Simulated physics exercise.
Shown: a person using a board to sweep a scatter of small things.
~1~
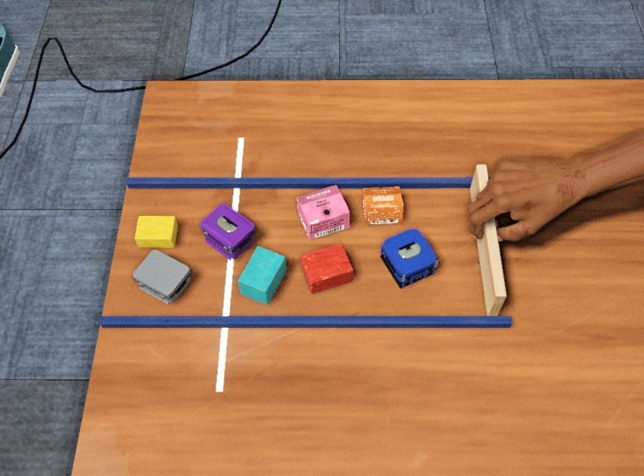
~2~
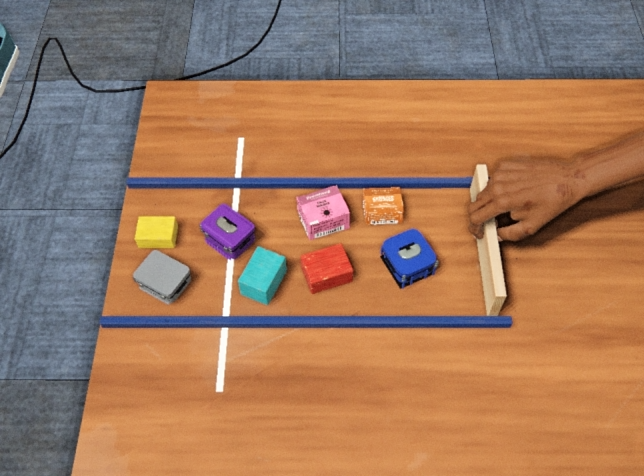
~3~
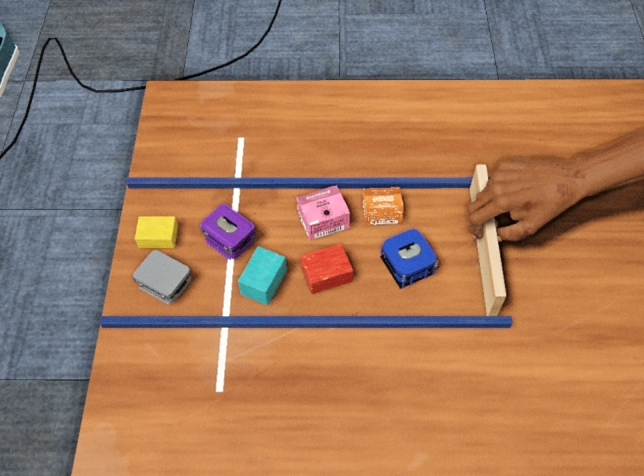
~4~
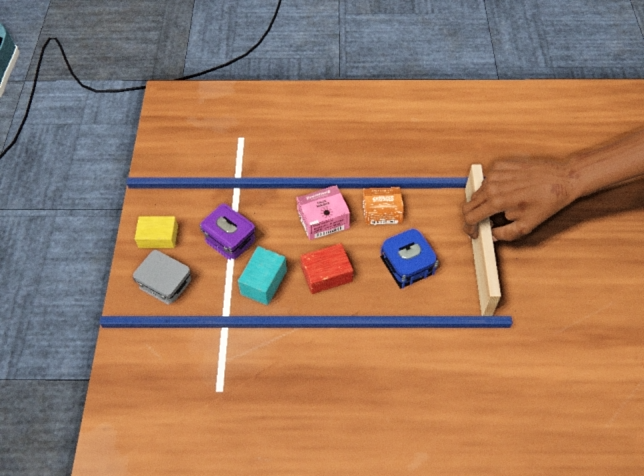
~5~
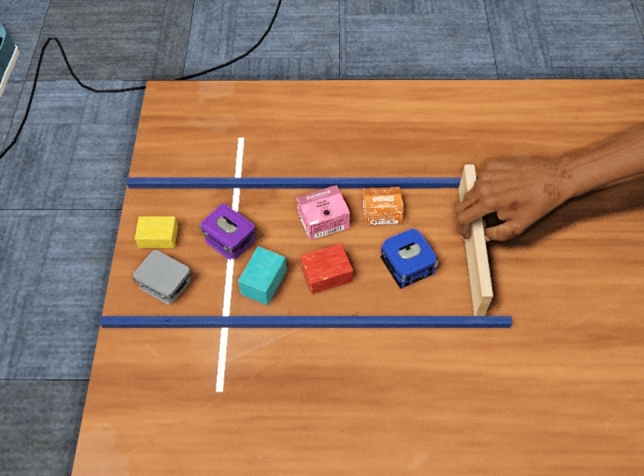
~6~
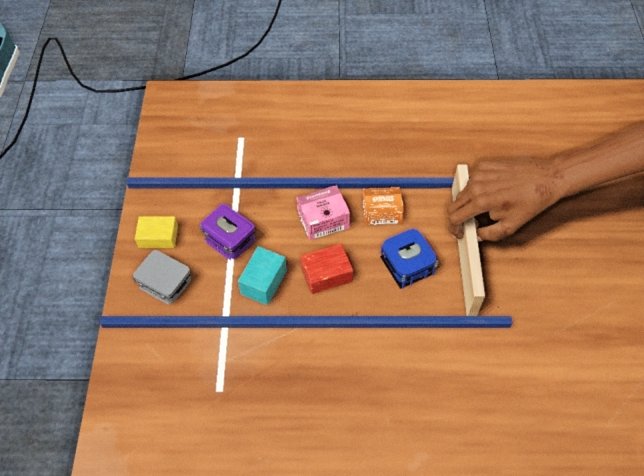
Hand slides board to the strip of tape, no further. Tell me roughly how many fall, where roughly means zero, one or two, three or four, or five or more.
Roughly, one or two fall.
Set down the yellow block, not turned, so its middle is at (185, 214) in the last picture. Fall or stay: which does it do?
It stays put.
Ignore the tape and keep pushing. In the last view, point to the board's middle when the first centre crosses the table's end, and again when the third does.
The first puts it near (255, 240), the next near (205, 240).
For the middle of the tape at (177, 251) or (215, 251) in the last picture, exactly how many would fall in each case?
Down on the floor: 4 and 2.
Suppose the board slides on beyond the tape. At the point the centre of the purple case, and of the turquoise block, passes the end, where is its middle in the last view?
The middle sits near (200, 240) for the first and near (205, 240) for the other.
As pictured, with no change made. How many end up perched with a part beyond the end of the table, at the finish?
Answer: 0.
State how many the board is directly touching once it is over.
Looks like 2 of them, all told.
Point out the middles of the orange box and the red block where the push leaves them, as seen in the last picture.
They end up close to (216, 204) and (165, 272).
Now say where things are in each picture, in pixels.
In the first frame, yellow block (157, 232); grey case (164, 278); purple case (229, 232); board (487, 238); tape (232, 250).
In the second frame, grey case (164, 278); board (487, 238).
In the third frame, purple case (229, 233); blue case (408, 258).
In the fourth frame, yellow block (157, 232); pink box (323, 213).
In the fifth frame, grey case (164, 278); orange box (383, 206).
In the sixth frame, yellow block (157, 232); grey case (164, 278); purple case (229, 233); board (467, 238); tape (232, 250).
Early on, none off yet; yellow block at rest near (157, 232); grey case at rest near (164, 278); purple case at rest near (229, 233).
Finally, the number that fall off is one or two; lost, grey case and yellow block.
